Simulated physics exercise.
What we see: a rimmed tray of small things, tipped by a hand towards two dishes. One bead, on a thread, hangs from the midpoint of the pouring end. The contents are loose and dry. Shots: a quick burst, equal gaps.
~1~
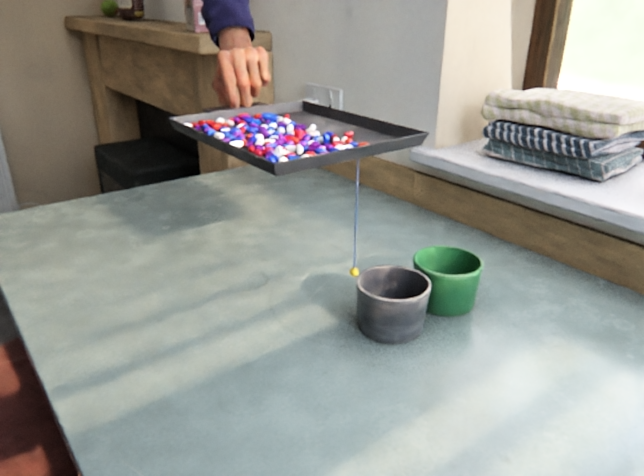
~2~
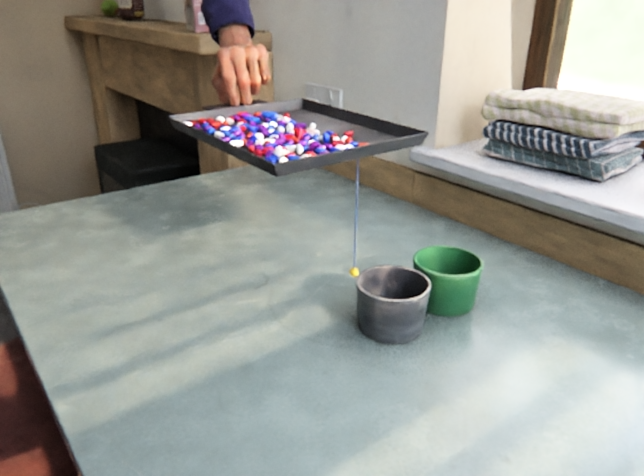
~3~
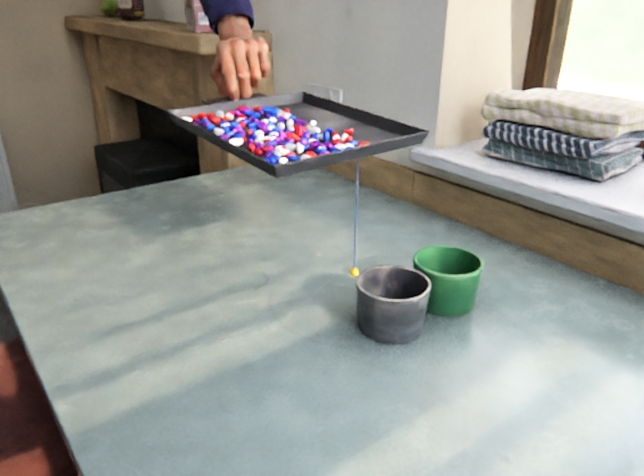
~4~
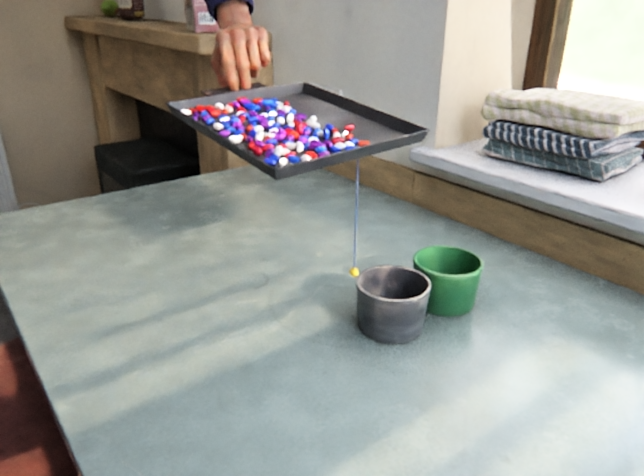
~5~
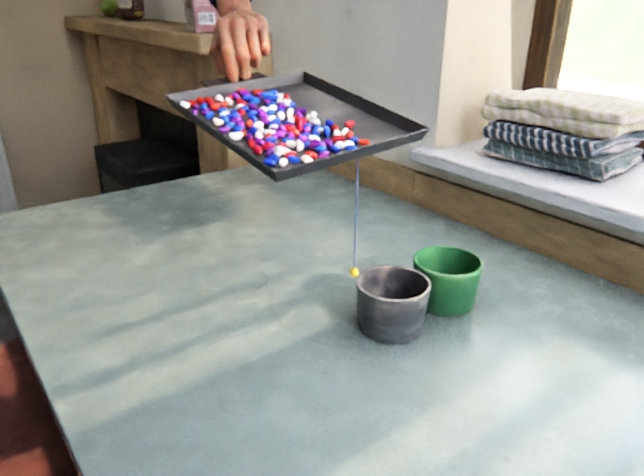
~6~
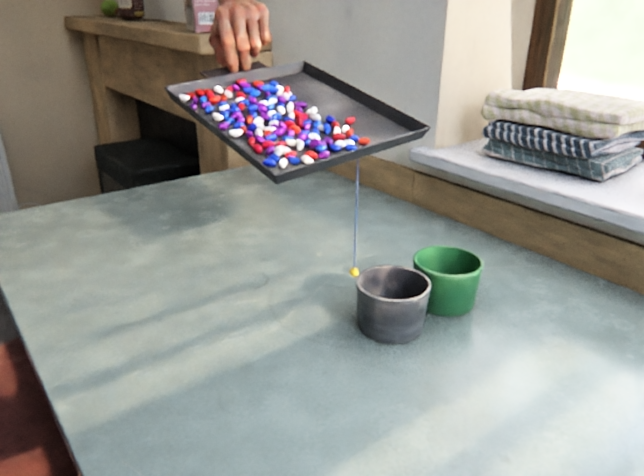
Tray of red, white, blue and purple jelly beans tilting slightly as a hand raises its far end near two dishes.
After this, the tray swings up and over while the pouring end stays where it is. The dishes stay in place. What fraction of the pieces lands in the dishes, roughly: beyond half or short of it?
Most of what falls will come down outside the dishes.
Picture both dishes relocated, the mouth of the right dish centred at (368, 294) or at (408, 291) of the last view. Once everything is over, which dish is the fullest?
Result, first place: The lefthand one; second place: The lefthand one.
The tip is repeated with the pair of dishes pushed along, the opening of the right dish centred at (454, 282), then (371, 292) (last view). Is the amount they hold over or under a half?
Together the dishes get less than a half first, then beyond half.
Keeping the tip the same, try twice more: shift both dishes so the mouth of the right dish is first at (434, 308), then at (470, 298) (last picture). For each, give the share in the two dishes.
10% for the first placement, 0% for the second.
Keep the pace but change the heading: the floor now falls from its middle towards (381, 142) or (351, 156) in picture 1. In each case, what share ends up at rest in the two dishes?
In turn, 40 percent and then 20 percent.
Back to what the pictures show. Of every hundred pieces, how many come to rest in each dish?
The left dish has 0 per cent, the right dish has 0.
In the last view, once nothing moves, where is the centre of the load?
Near (307, 379).
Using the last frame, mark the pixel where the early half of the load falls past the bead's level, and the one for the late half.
Around (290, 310) and then (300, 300).
Soon, tray tipped steeply; nearly all on the tray; a stray few in the air.
A while on, tray tipped right over; most on the tray; a stray few outside both; a small part in the air.
Towards the end, tray tipped past a quarter turn; a stray few in the left dish; nearly all outside both.
Finally, tray tipped past a quarter turn; a stray few in the left dish; none in the right dish; nearly all outside both.
